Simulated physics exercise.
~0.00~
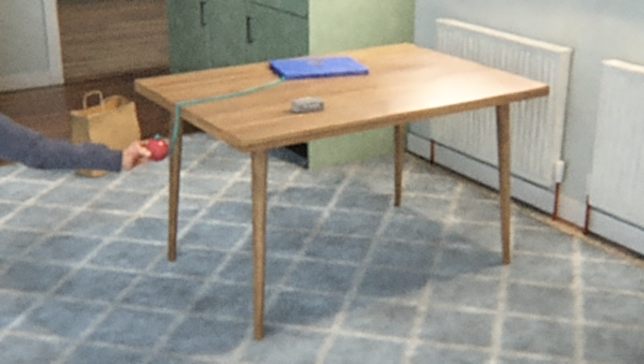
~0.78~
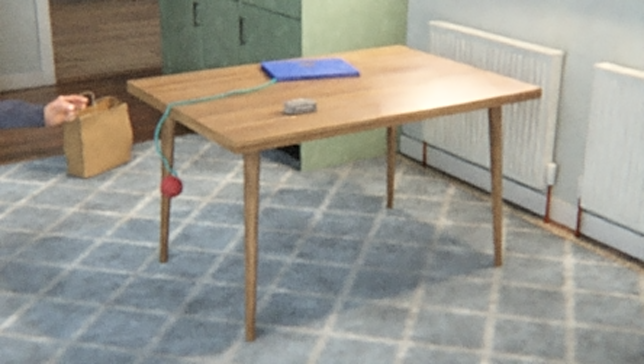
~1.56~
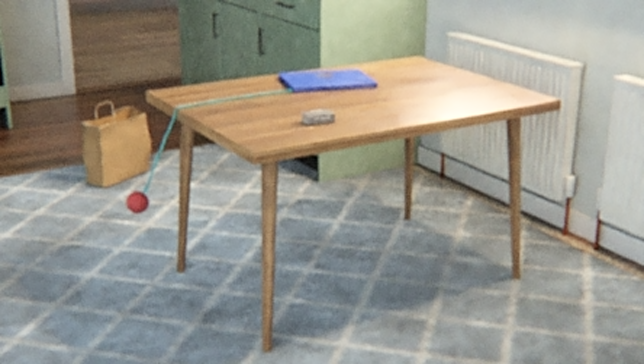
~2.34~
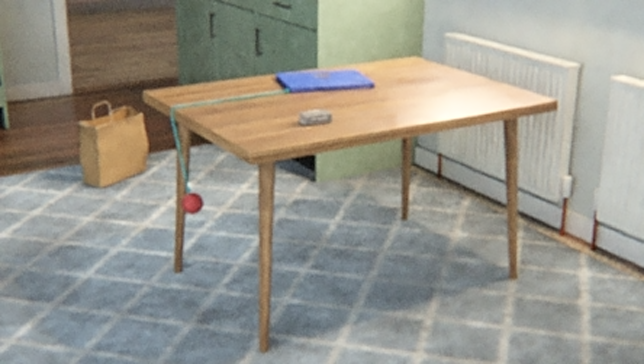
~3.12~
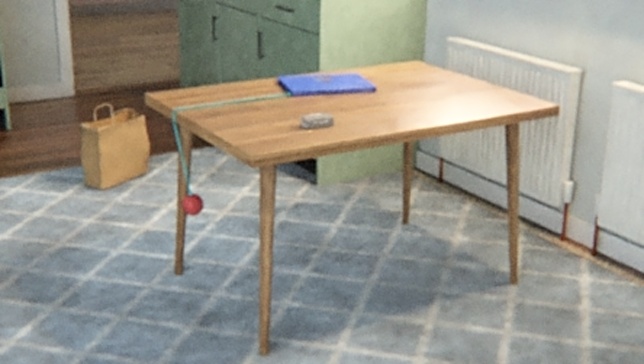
Red apple released by a hand, swinging on a string off a table's edge and ending up dangling, laptop and box unmoved.
